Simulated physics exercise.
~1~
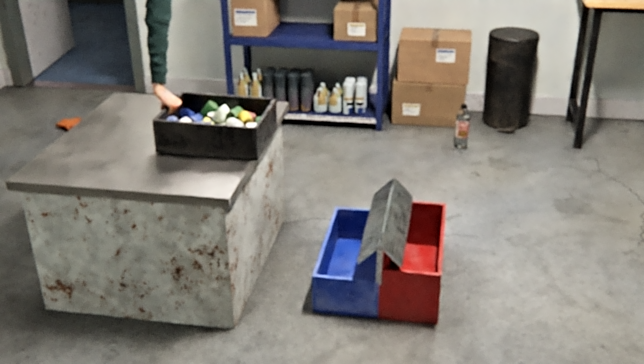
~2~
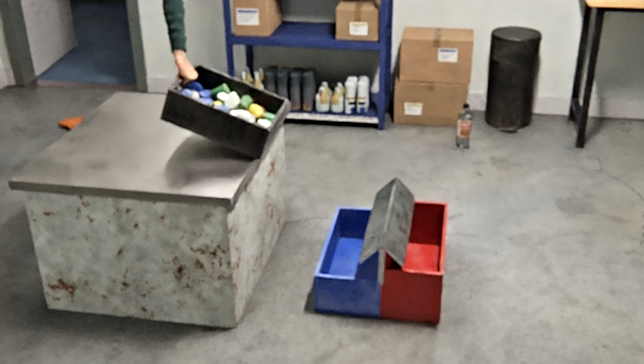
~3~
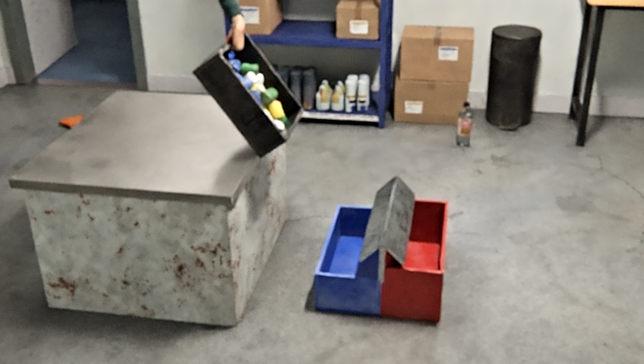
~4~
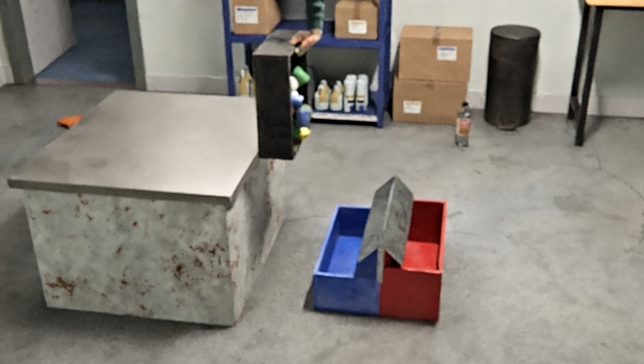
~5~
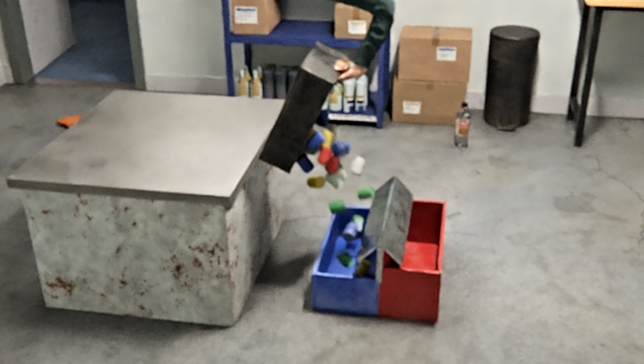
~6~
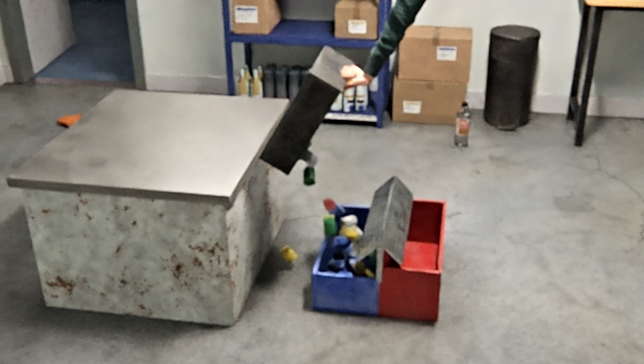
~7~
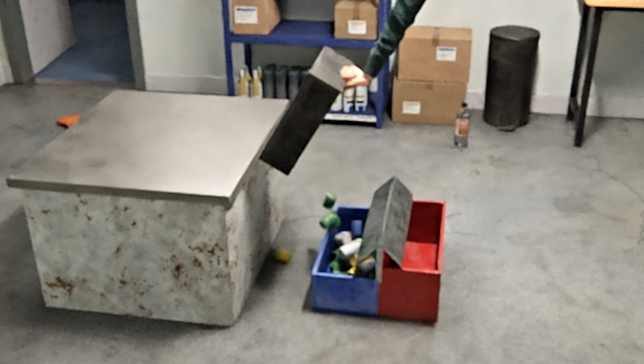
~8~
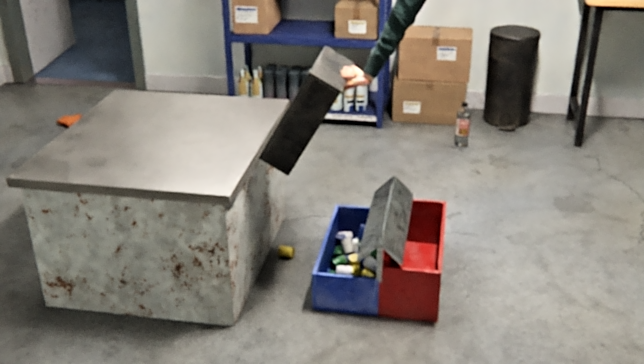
In a room with a concrete floor, a hand tips a black box of small colourful containers off the right side of a bench, spilling nearly all of them into the blue tub beside a red box, while one yellow piece ends up on the floor short of it.
